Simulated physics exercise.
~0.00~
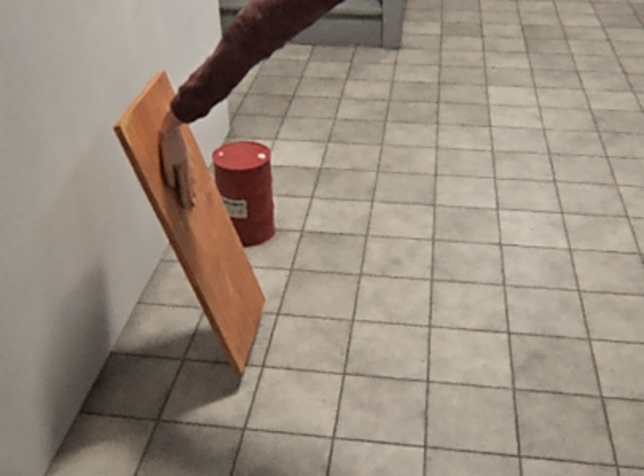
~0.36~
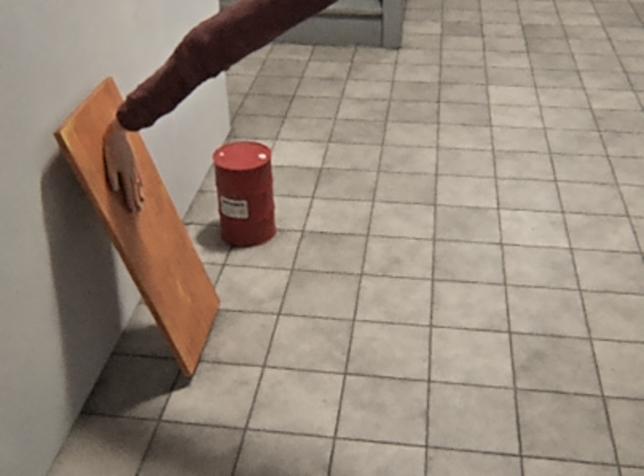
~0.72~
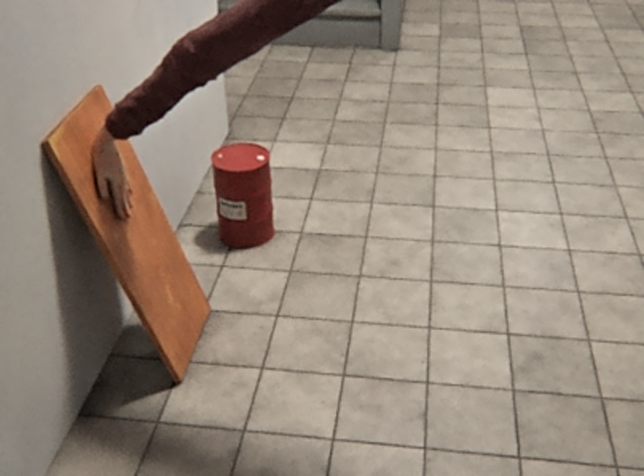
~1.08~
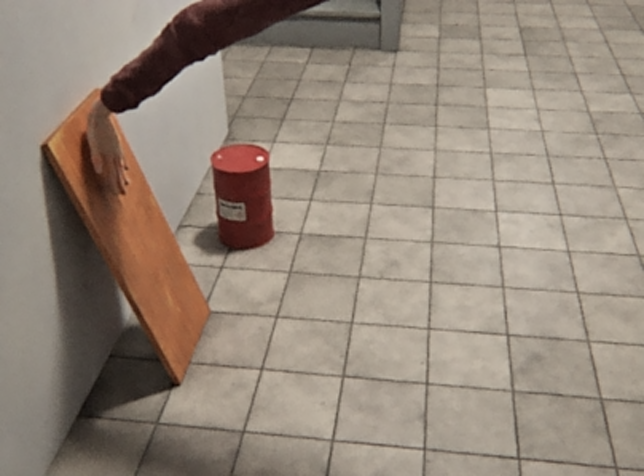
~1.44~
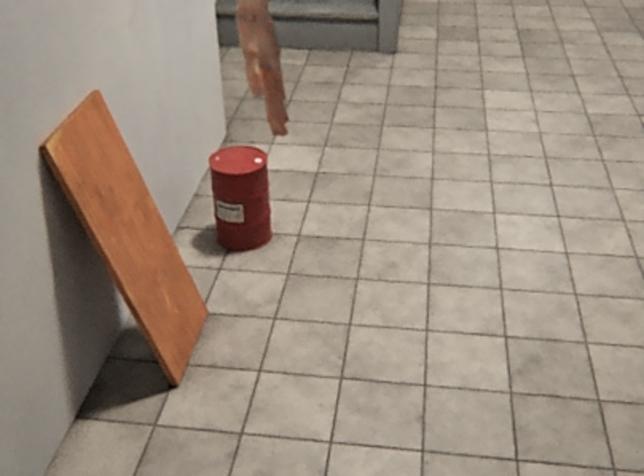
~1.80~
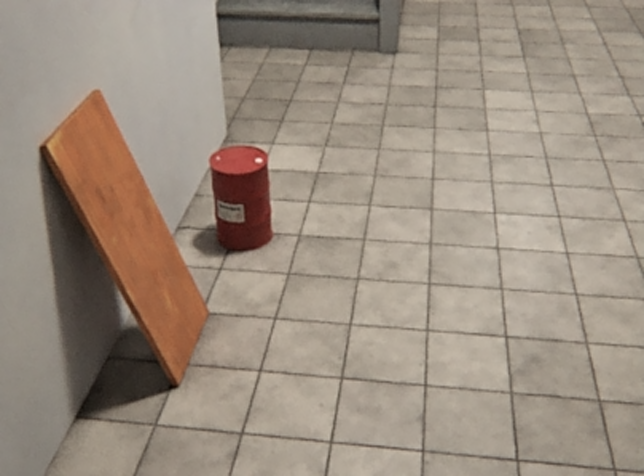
An orange board, held upright at a slant by a hand at the end of a dark red sleeve, moves left toward a pale wall on a tiled floor. A red canister stands just to its right and stays where it is. The hand guides the board a little farther left until it leans against the wall. The fingers then ease off its face, and the arm draws back up and to the right, out of view. Left alone, the board stays propped against the wall, with the canister still standing nearby.
